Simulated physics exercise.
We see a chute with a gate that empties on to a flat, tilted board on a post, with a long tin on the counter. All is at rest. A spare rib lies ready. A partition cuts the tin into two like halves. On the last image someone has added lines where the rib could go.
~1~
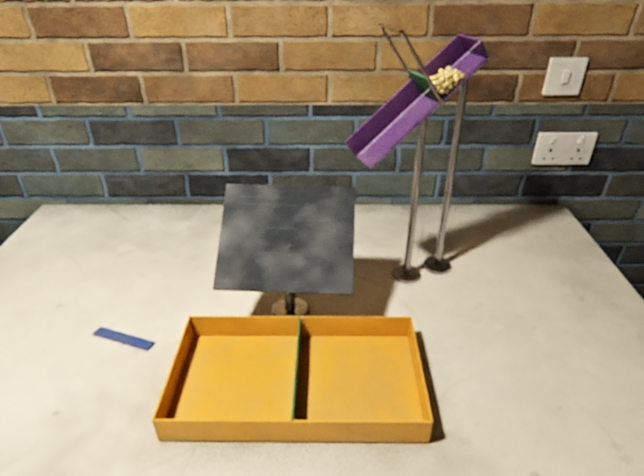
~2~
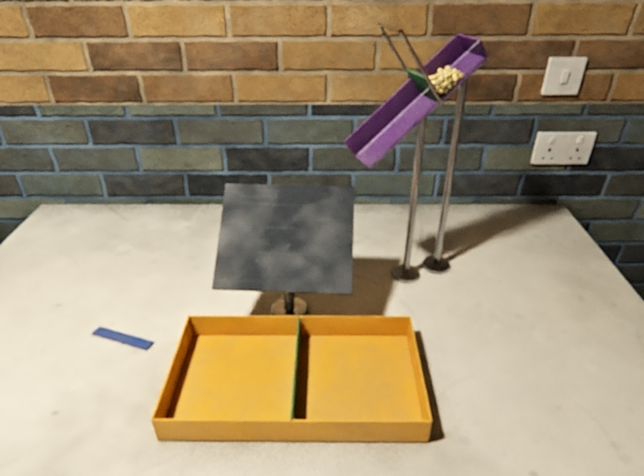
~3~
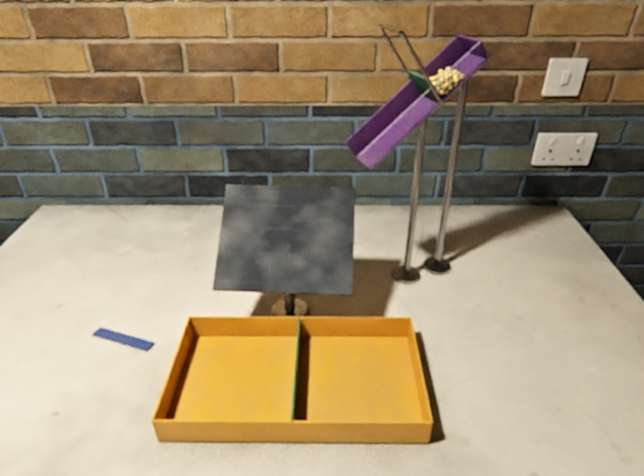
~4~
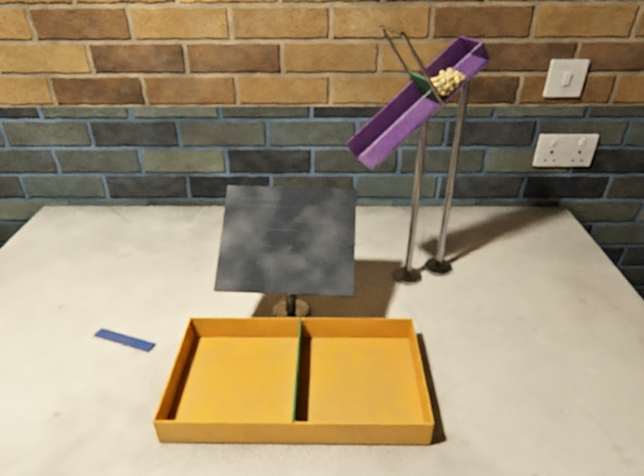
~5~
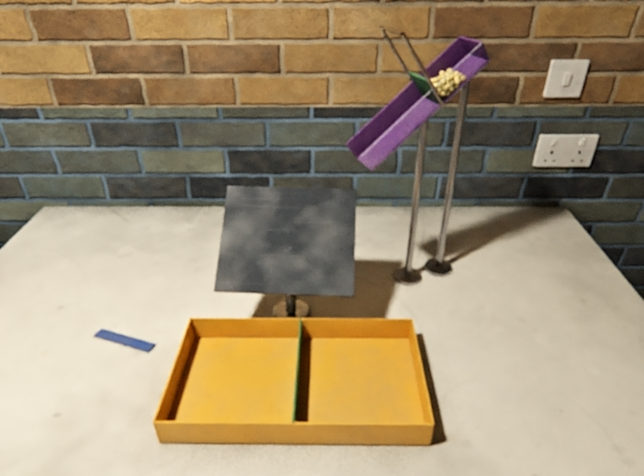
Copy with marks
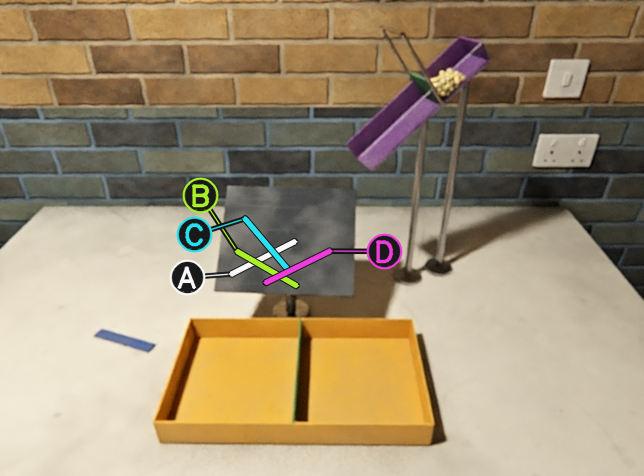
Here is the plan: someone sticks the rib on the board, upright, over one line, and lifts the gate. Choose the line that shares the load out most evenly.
Take C.
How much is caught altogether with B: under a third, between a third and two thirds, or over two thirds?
Line B gives over two thirds.
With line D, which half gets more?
More lands on the left.
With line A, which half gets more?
More lands on the left.
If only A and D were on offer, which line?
A.
On the marked copy, line A from (294, 241) to (231, 274); line B from (237, 251) to (296, 285); line C from (245, 218) to (286, 268); line D from (329, 251) to (266, 282).
With A, of what is caught, most in the left half, about a quarter in the right.
With B, of what is caught, a small part in the left half, most in the right.
With C, of what is caught, about half in the left half, about half in the right.
With D, of what is caught, nearly all in the left half, a stray few in the right.
